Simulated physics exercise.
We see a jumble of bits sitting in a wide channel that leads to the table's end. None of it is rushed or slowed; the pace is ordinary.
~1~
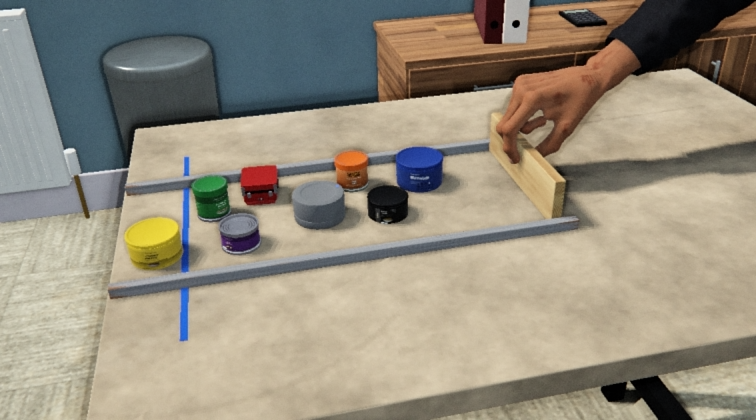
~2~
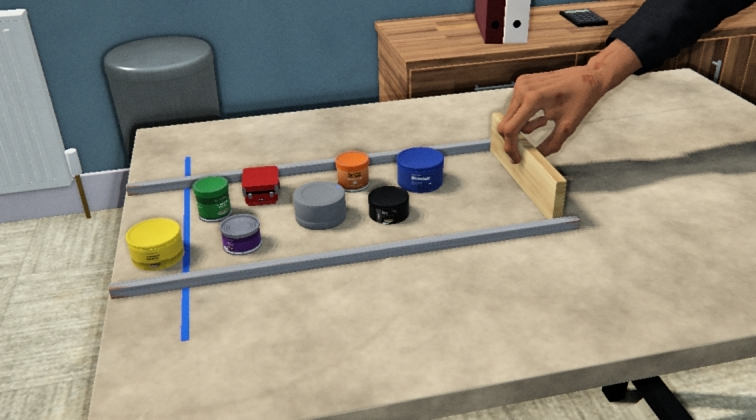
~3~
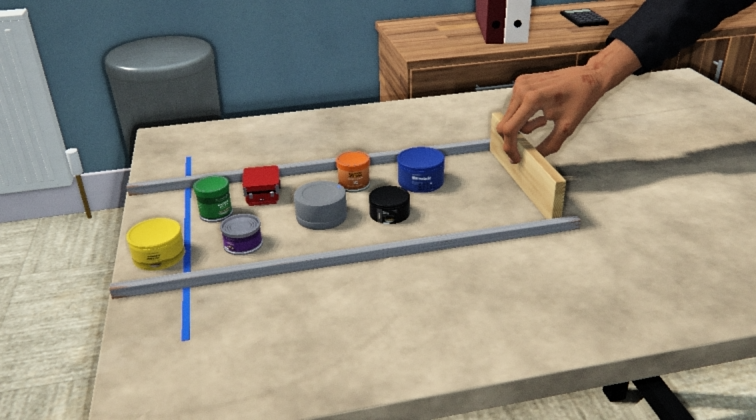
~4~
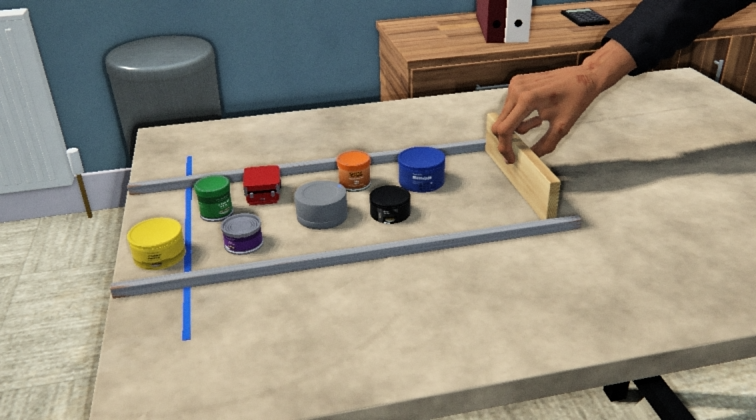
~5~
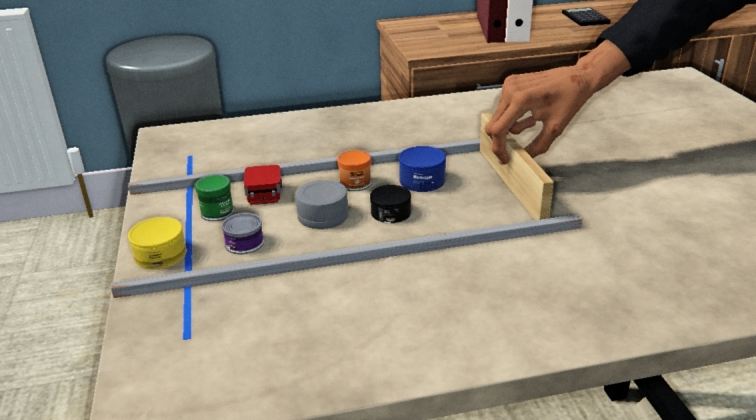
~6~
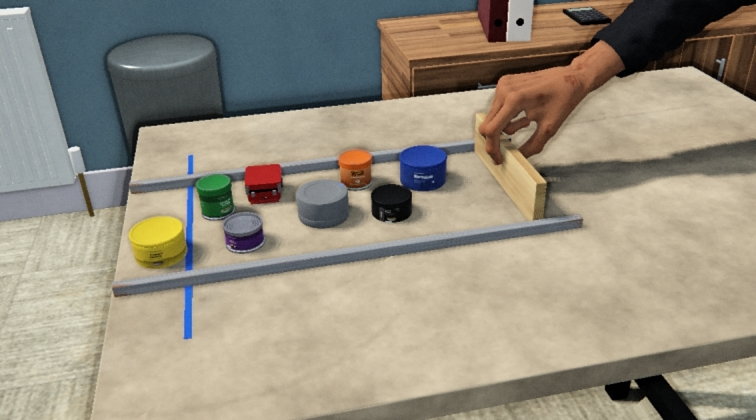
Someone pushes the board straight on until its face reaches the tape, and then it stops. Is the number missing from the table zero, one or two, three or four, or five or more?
It is one or two.
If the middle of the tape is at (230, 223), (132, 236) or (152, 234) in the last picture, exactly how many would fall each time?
Down on the floor: 0, 8 and 4.
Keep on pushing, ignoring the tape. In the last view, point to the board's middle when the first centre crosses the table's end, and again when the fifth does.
The middle sits near (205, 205) at the first moment and near (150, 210) at the second.
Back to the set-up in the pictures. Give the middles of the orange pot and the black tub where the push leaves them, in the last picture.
Result: One about (171, 184), other about (166, 239).
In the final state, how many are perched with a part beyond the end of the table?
Things overhanging at the end: 3.
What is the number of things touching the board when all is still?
Result: 4 in all.
A little later, none off yet; yellow tub at rest near (159, 242); green tin at rest near (216, 197); purple pot at rest near (244, 233).
Next, none off yet; yellow tub at rest near (159, 242); green tin at rest near (216, 197); purple pot moving near (239, 236).
Later still, none off yet; yellow tub shifted a little near (136, 251); green tin shifted well along near (156, 204); purple pot shifted about its own width near (207, 254).
When it is over, the number that fall off is one or two; down, green tin.
